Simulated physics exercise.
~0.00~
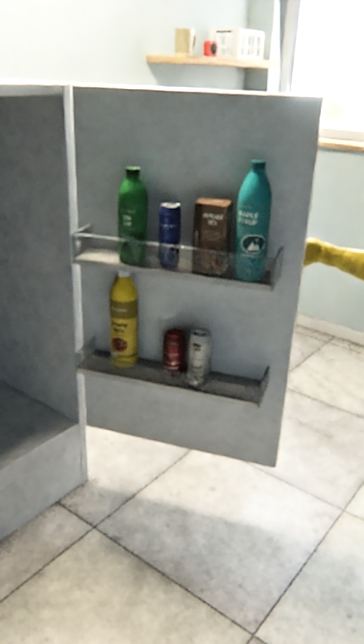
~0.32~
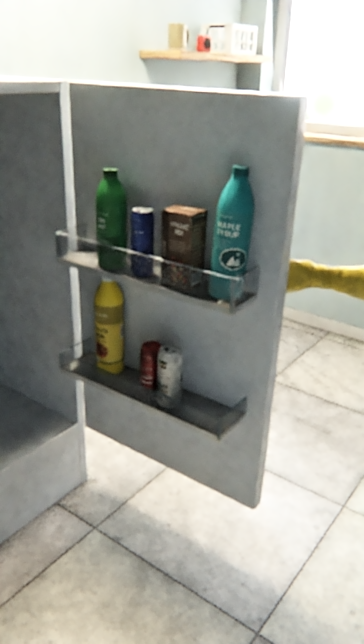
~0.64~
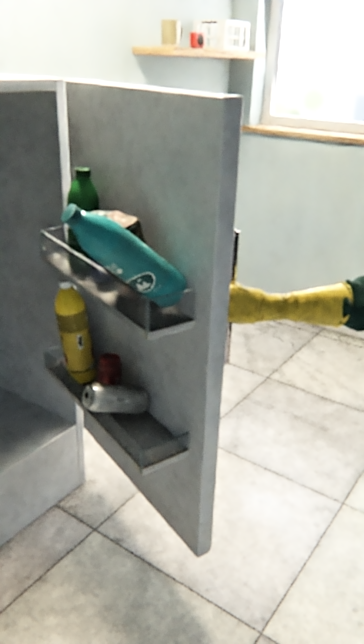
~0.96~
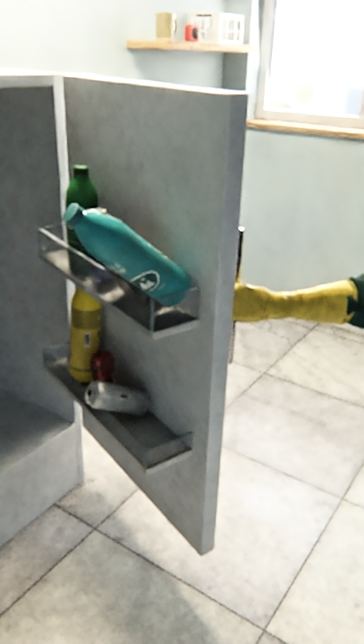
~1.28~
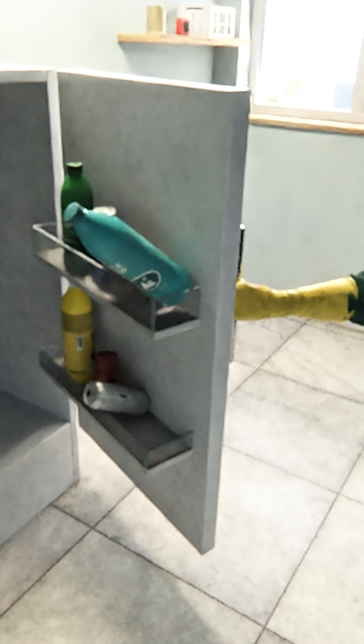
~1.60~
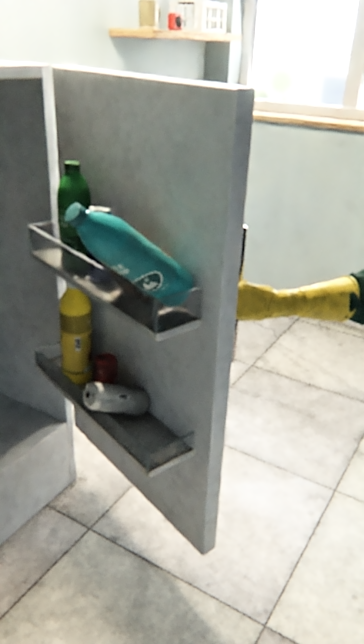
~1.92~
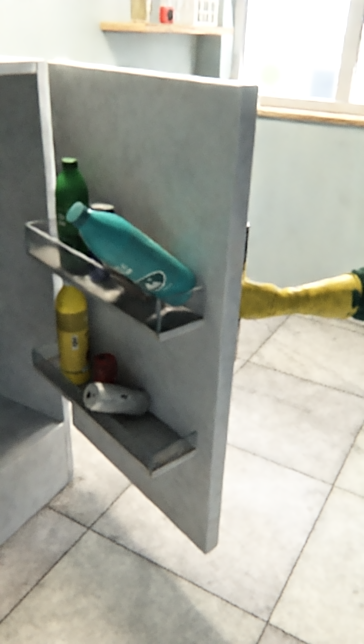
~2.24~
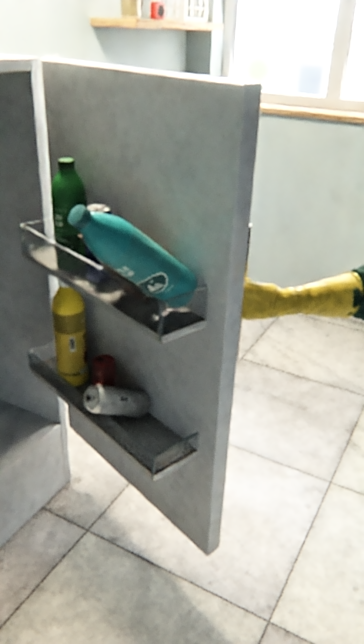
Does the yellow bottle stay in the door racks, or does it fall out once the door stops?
The yellow bottle stays in, still standing in the lower rack when the clip ends.
